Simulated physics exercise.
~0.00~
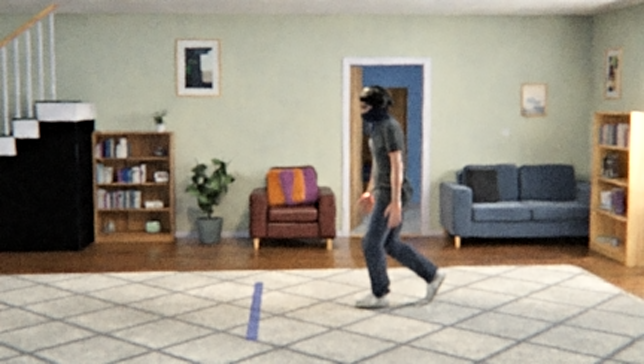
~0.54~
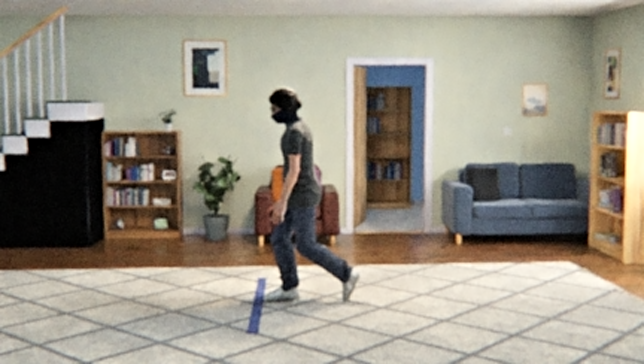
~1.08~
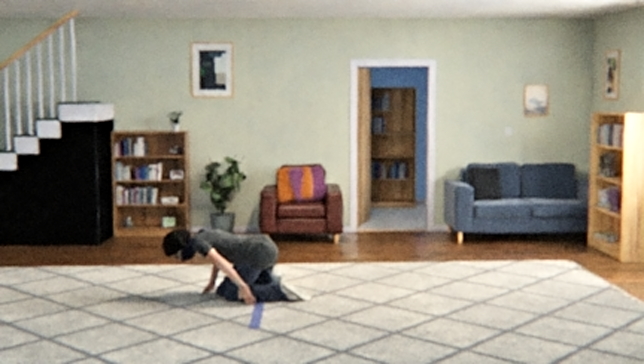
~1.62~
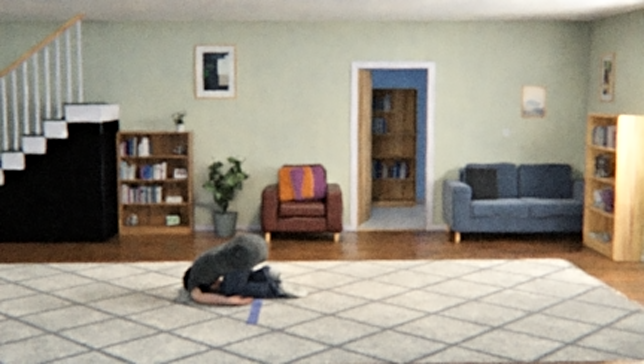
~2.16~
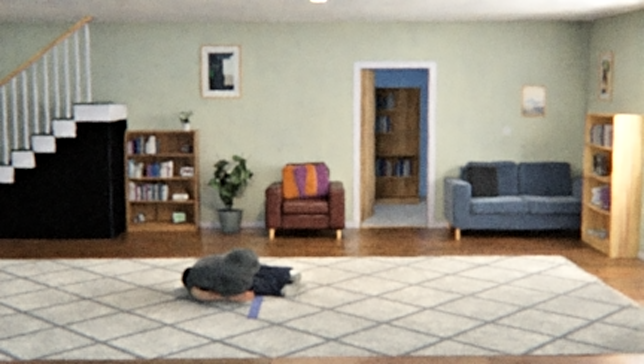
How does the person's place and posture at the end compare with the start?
At the start the person is upright and walking near the doorway, to the right of the blue strip. By the end they are further left and slumped down low on the rug at the strip.
